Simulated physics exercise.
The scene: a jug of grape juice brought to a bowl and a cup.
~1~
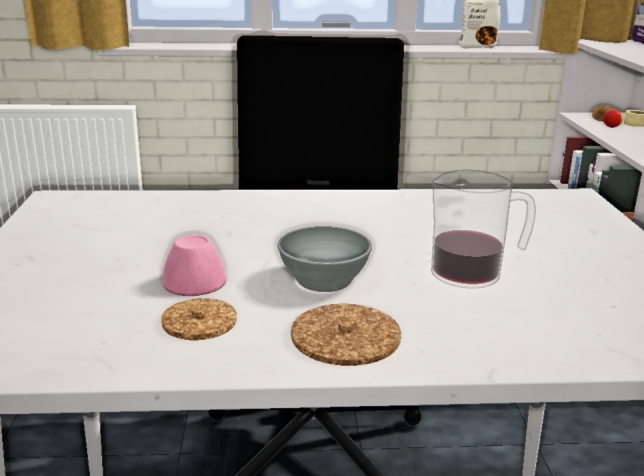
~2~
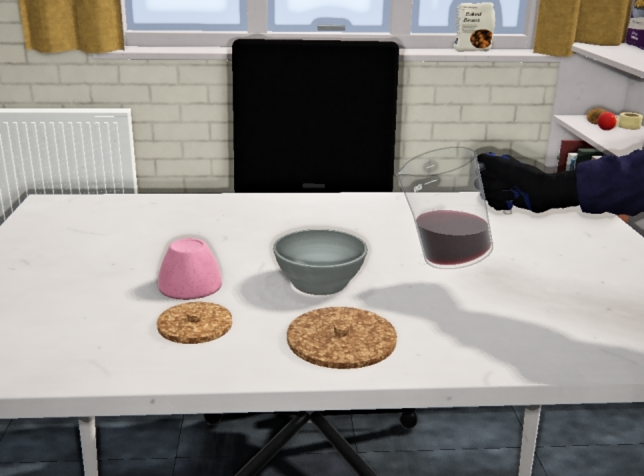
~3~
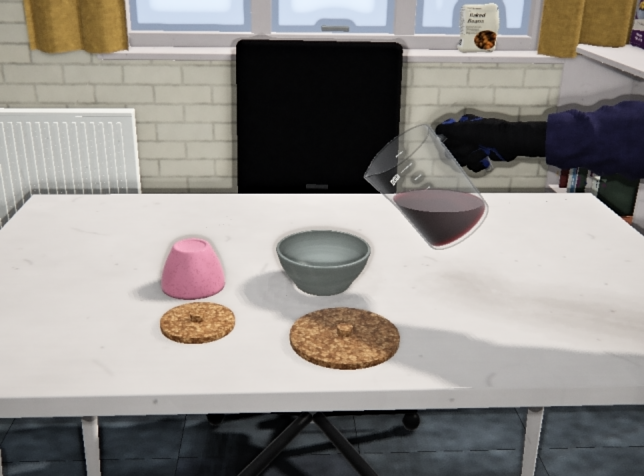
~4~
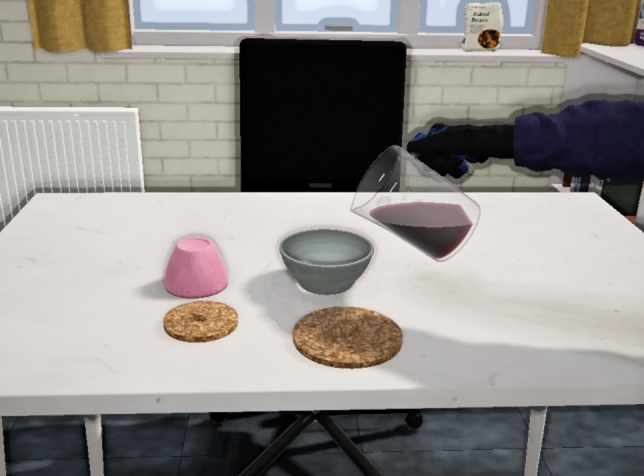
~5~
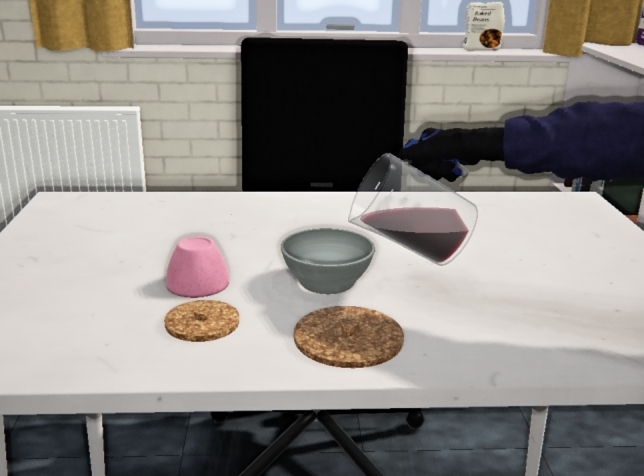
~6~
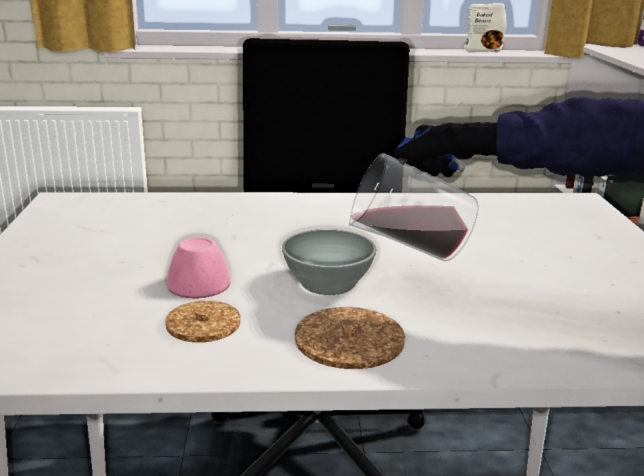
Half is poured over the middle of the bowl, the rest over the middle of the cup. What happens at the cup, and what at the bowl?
Left, the cup sheds it on the top; right, the bowl takes it in.
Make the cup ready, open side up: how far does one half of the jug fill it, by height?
I make it 75 per cent.
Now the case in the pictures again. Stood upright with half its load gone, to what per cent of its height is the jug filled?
Roughly 15 per cent.
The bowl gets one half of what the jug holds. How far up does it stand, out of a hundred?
Roughly 45 per cent.
Next, the grape juice goes into the bowl.
After that, it runs off the upturned base of the cup.
Finally, the bowl has its share inside; the cup is empty, in a puddle.
